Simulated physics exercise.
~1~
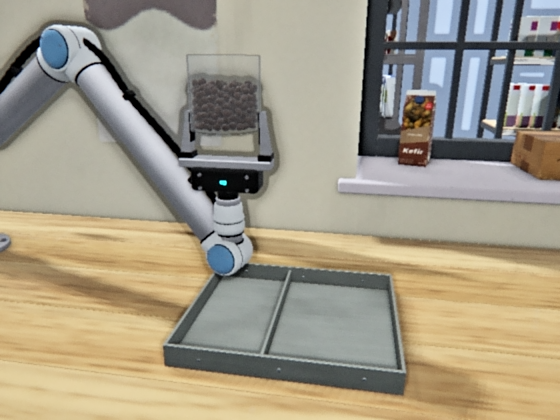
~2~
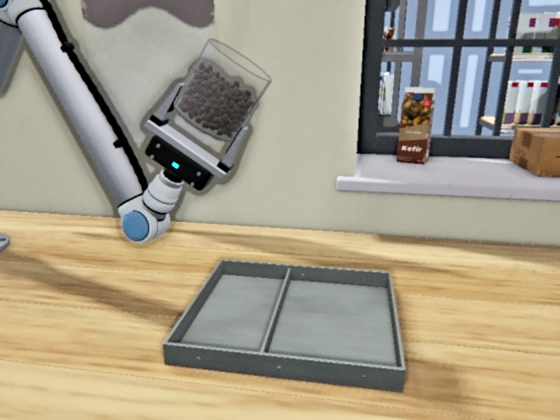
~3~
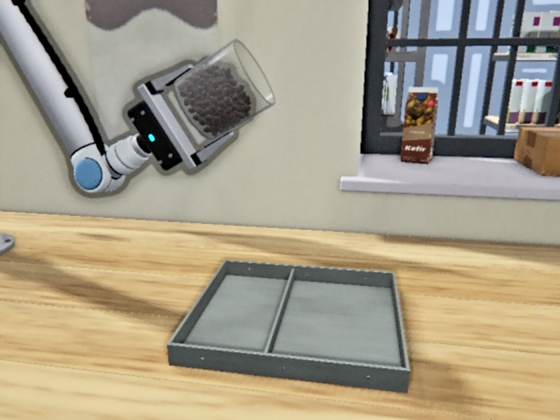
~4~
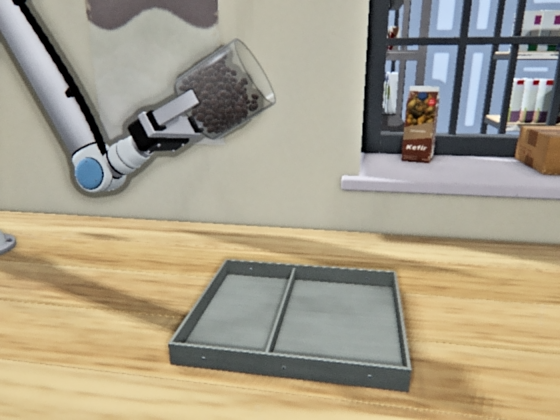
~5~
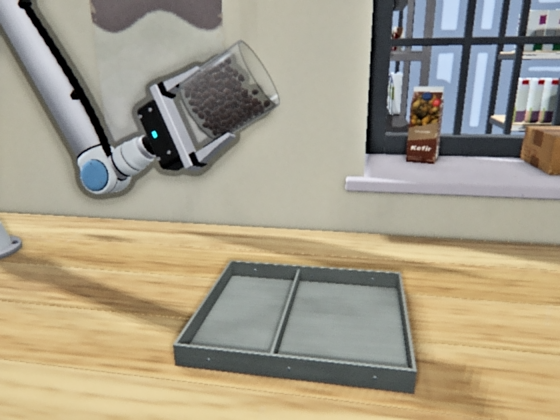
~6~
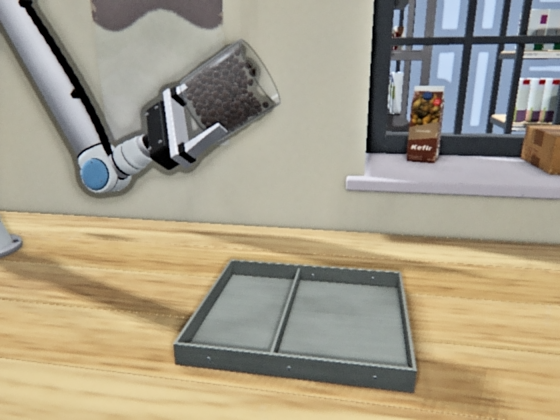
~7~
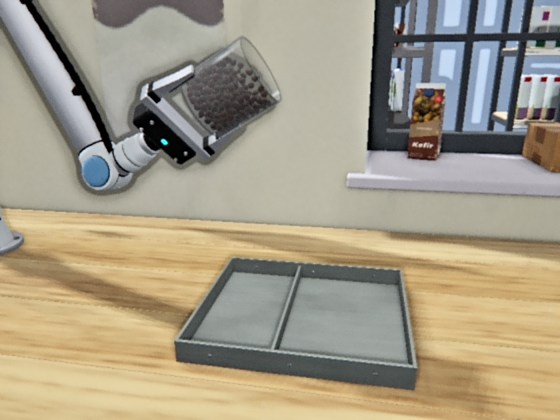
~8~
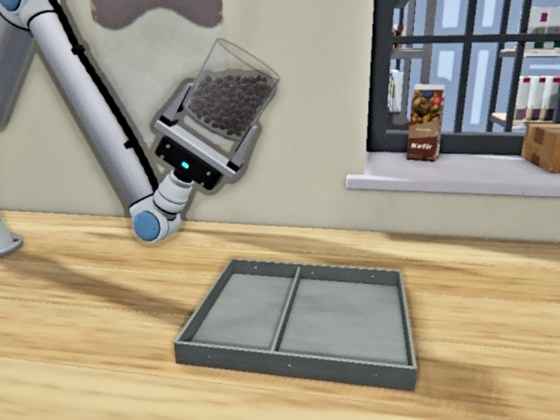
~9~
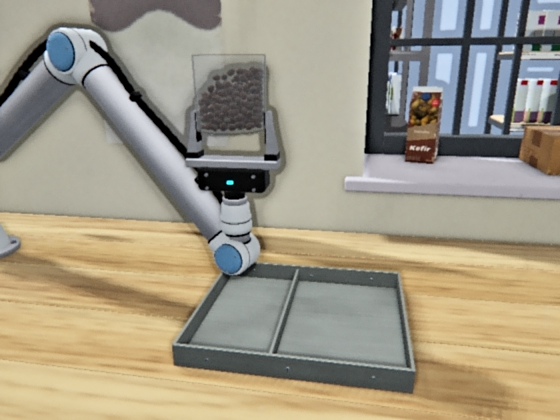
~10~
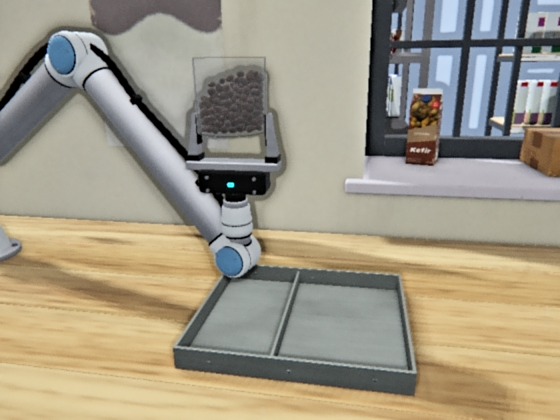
On a wooden table beside a window, a robot arm lifts and tips a clear beaker of dark beans to the right above a divided grey tray, twists it while tilted, then returns it upright with the beans still inside and the tray empty.
